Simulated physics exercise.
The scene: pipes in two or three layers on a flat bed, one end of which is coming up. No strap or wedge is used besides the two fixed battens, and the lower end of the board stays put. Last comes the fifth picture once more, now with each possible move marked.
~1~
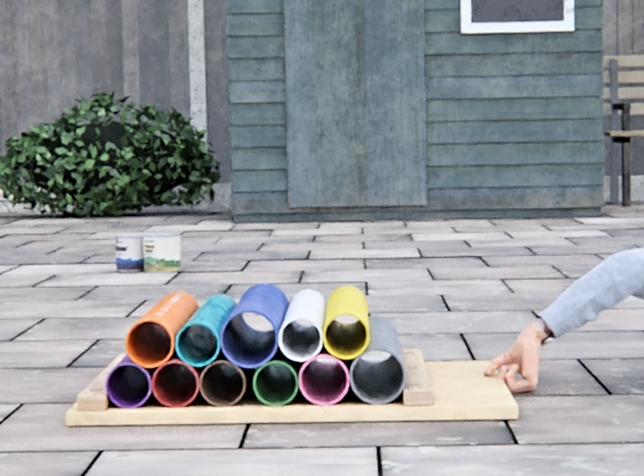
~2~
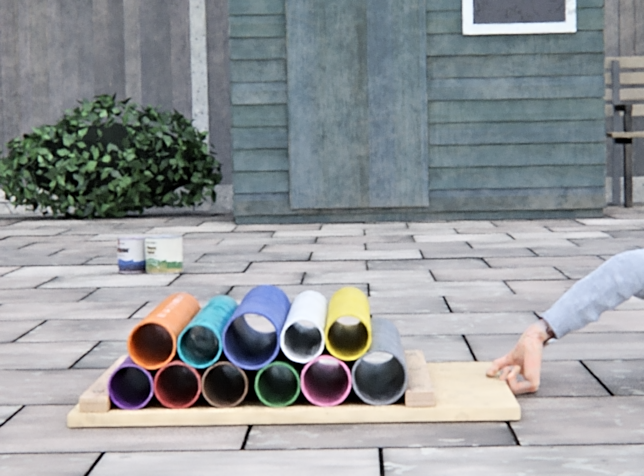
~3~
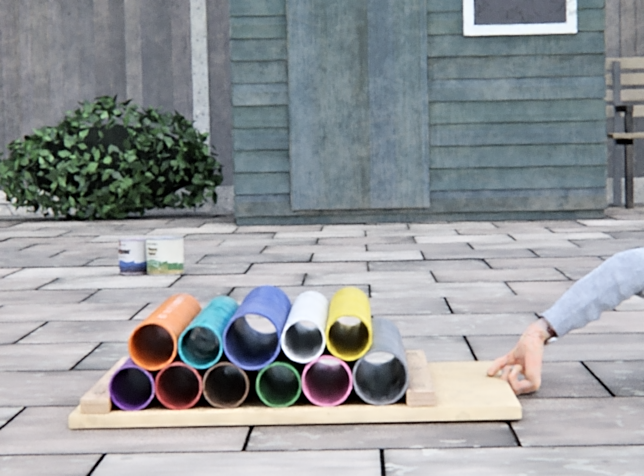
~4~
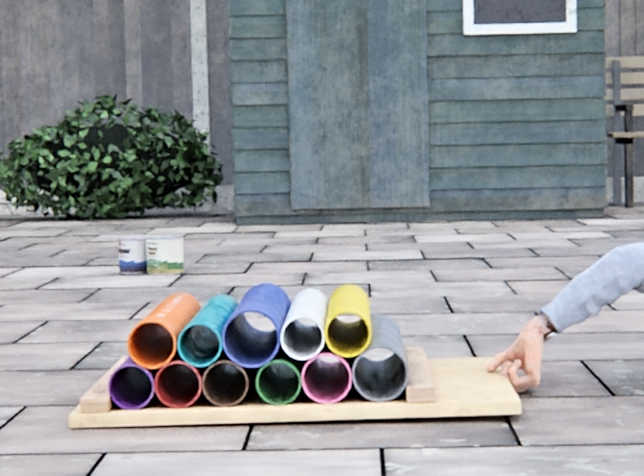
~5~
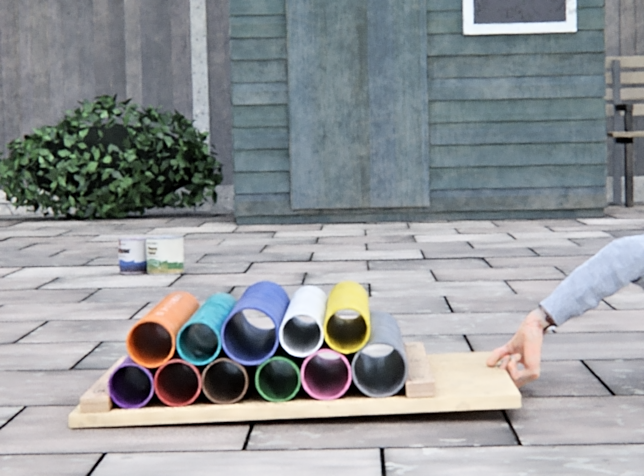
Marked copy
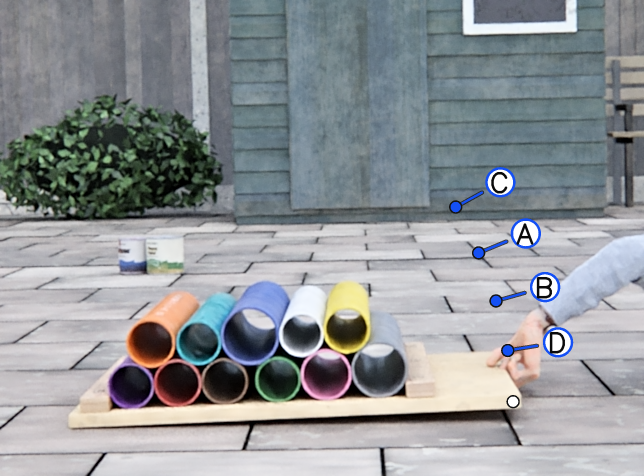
Hand raising the right end of a wooden board slightly, tilting the colourful pipes stacked in two layers on a paved yard.
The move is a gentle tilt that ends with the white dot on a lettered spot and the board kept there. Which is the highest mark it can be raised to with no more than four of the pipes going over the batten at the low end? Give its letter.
The highest mark that will do is A.
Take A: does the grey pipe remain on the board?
Yes, with A.
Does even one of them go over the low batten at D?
At D: No.
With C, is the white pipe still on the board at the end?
No, with C.
On the copy, A at (479, 253); B at (496, 301); C at (456, 207); D at (508, 350); the white dot at (513, 402).
On A. First, board at 18°.
Then, board at 21°.
Finally, board at 21°, four over the low batten (blue, white, orange, turquoise).
By contrast, B none over the low batten; C five over the low batten; D none over the low batten.
